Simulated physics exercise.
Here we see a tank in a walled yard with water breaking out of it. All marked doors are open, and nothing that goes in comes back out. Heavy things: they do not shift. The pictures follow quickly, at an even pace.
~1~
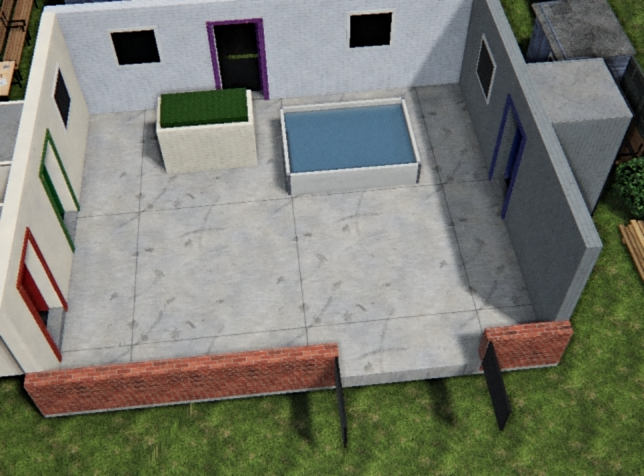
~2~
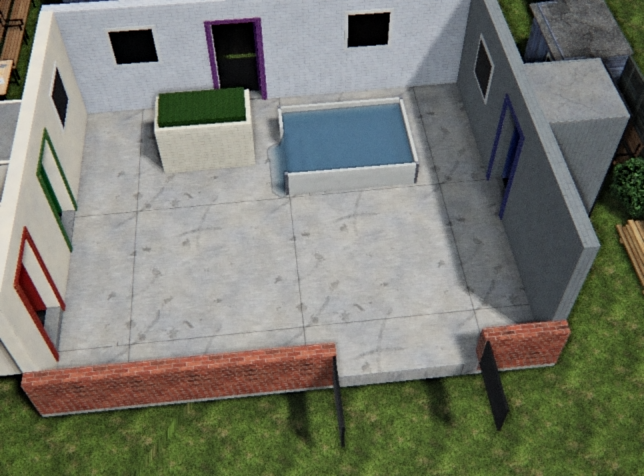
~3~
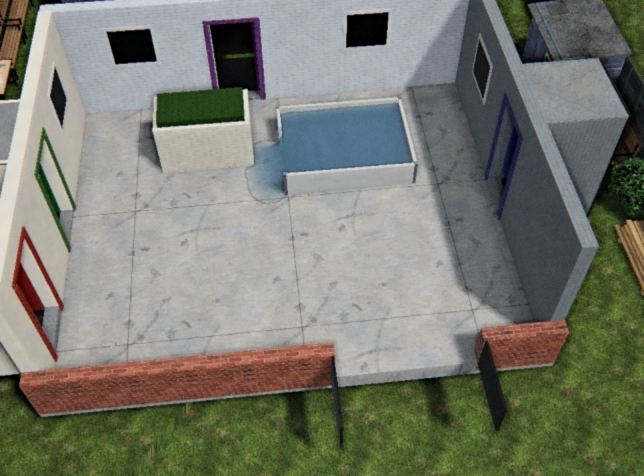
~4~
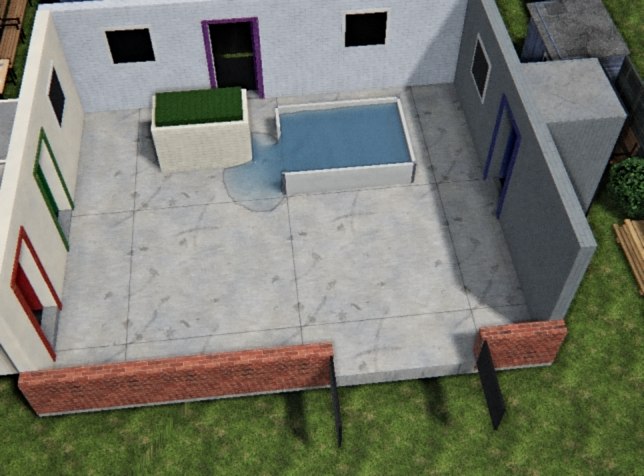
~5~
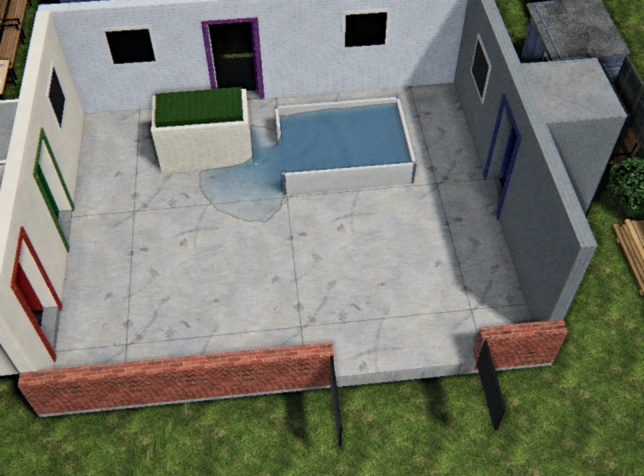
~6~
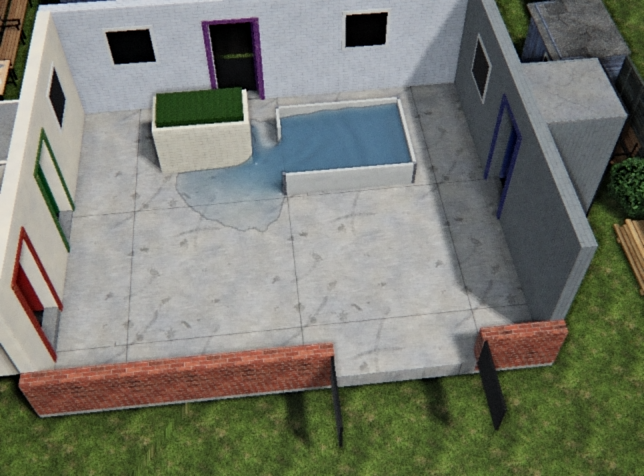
Water breaks out of the tank's left side and spreads across the walled yard's grey floor.
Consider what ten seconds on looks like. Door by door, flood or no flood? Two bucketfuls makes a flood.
Green door: Flood, purple door: Flood, blue door: No flood, red door: No flood.
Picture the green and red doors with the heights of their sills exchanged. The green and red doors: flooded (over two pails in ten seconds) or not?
Pretty sure the green door remains short while the red door crosses the line.
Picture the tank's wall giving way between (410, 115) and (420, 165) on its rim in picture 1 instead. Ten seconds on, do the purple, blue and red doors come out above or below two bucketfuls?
Purple: Under the line; blue: Over the line; red: Under the line.
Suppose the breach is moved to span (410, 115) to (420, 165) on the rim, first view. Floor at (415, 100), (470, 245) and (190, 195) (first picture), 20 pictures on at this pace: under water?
Taking the points in order: Swamped, swamped and unwetted.
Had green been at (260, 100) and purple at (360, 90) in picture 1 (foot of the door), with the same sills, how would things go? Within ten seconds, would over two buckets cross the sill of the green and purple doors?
Looking at both, the green one gets flooded and the purple one stays unflooded.
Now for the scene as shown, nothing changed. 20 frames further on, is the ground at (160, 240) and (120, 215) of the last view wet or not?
Going in order, I'd call them drenched and drenched.
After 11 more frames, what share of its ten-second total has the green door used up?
It should be near 5 percent of the ten-second total.
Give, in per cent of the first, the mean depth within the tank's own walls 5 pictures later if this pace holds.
Roughly 72 per cent.
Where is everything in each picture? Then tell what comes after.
The first frame shows the open tank at (348, 138) is whole and still.
In the second frame, water pours out at (286, 163) and has run to (276, 147).
In the third frame, water pours out at (285, 164) and has run to (255, 146).
In the fourth frame, the front is at (232, 193), out from the gap at (283, 163).
In the fifth frame, the front is at (205, 187), out from the gap at (283, 164).
In the sixth frame, water pours out at (284, 164) and has run to (182, 189).
A moment on, water covers 15 % of the floor; the green door not reached, the purple door wet at the sill, nothing in, the blue door not reached, the red door not reached.
Next, water covers 30 % of the floor; the green door under two buckets in, the purple door under two buckets in, the blue door not reached, the red door not reached.
Then, water covers 45 % of the floor; the green door far over two buckets in, the purple door over two buckets in, the blue door not reached, the red door wet at the sill, nothing in.
Later, water covers 55 % of the floor; the green door far over two buckets in, the purple door over two buckets in, the blue door not reached, the red door wet at the sill, nothing in.
In the end, water covers 80 % of the floor; the green door far over two buckets in, the purple door over two buckets in, the blue door not reached, the red door wet at the sill, nothing in.
